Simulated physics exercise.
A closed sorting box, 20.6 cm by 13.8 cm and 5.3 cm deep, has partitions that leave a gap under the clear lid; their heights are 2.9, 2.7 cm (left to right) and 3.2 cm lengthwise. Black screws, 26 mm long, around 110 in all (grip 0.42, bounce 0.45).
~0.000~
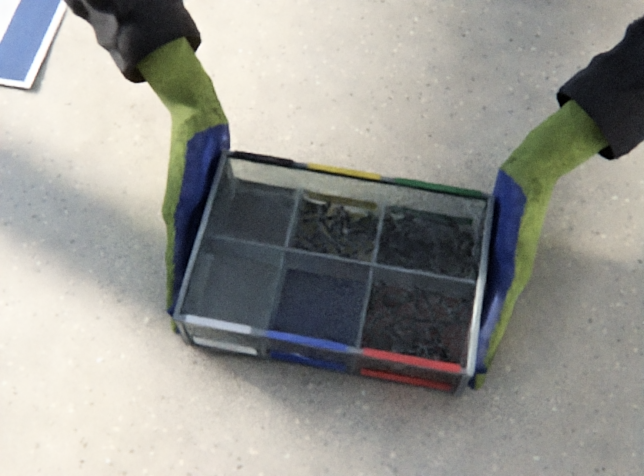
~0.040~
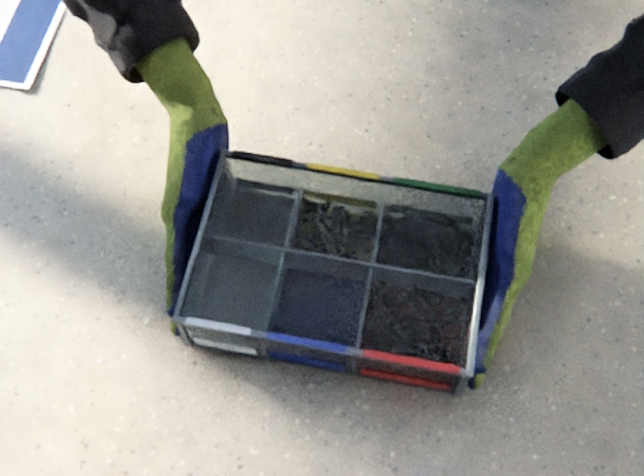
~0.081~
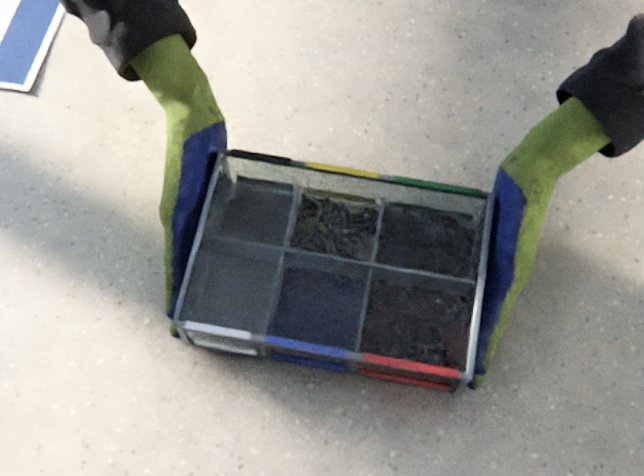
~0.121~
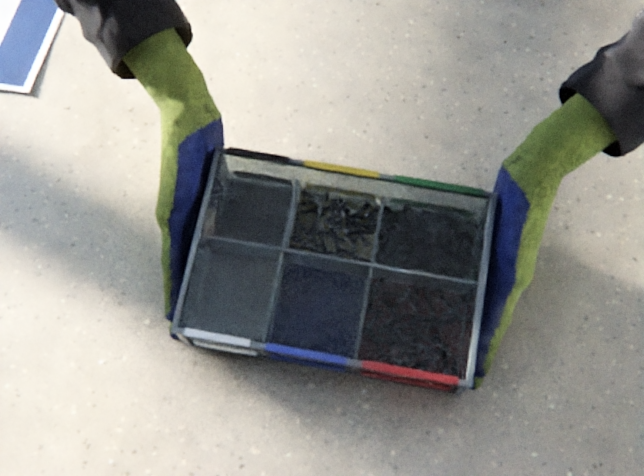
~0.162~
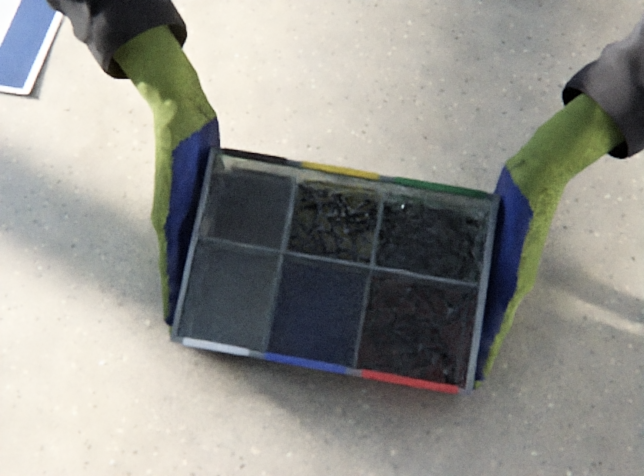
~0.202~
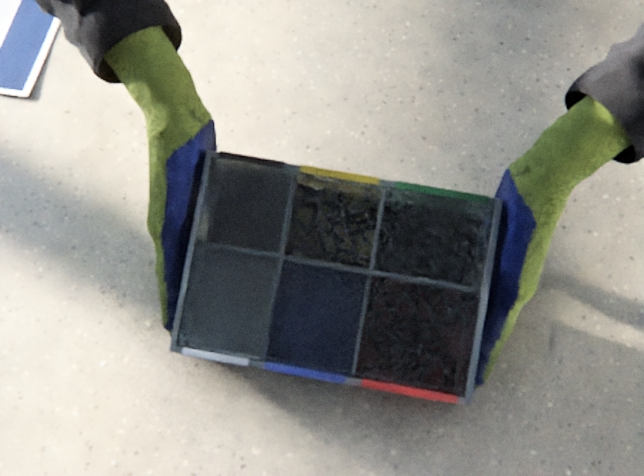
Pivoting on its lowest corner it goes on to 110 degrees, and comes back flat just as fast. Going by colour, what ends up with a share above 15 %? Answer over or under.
Red: Over, blue: Over, green: Under, yellow: Under, white: Under, black: Under.
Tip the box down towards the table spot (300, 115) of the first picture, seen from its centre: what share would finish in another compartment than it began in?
Some 40 per cent.
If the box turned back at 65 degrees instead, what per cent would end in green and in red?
Green 40, red 35.
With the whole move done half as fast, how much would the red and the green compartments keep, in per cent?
In that case red 75, green 0.
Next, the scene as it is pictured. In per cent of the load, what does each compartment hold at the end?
Red 75, blue 20, green 5, yellow 0, white 0, black 0.
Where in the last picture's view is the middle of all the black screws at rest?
Near (399, 346).
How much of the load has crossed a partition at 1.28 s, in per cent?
About 65 per cent.
After 0.85 s, tilt 109 degrees; red 50 %, blue 10 %, green 25 %, yellow 15 %.
Then, at 1.28 s, tilt 47 degrees; red 75 %, blue 20 %, green 5 %.
After 1.79 s, tilt 0 degrees; red 75 %, blue 20 %, green 5 %.
By 2.3 s all is still; red 75 %, blue 20 %, green 5 %, yellow 0 %, white 0 %, black 0 %.
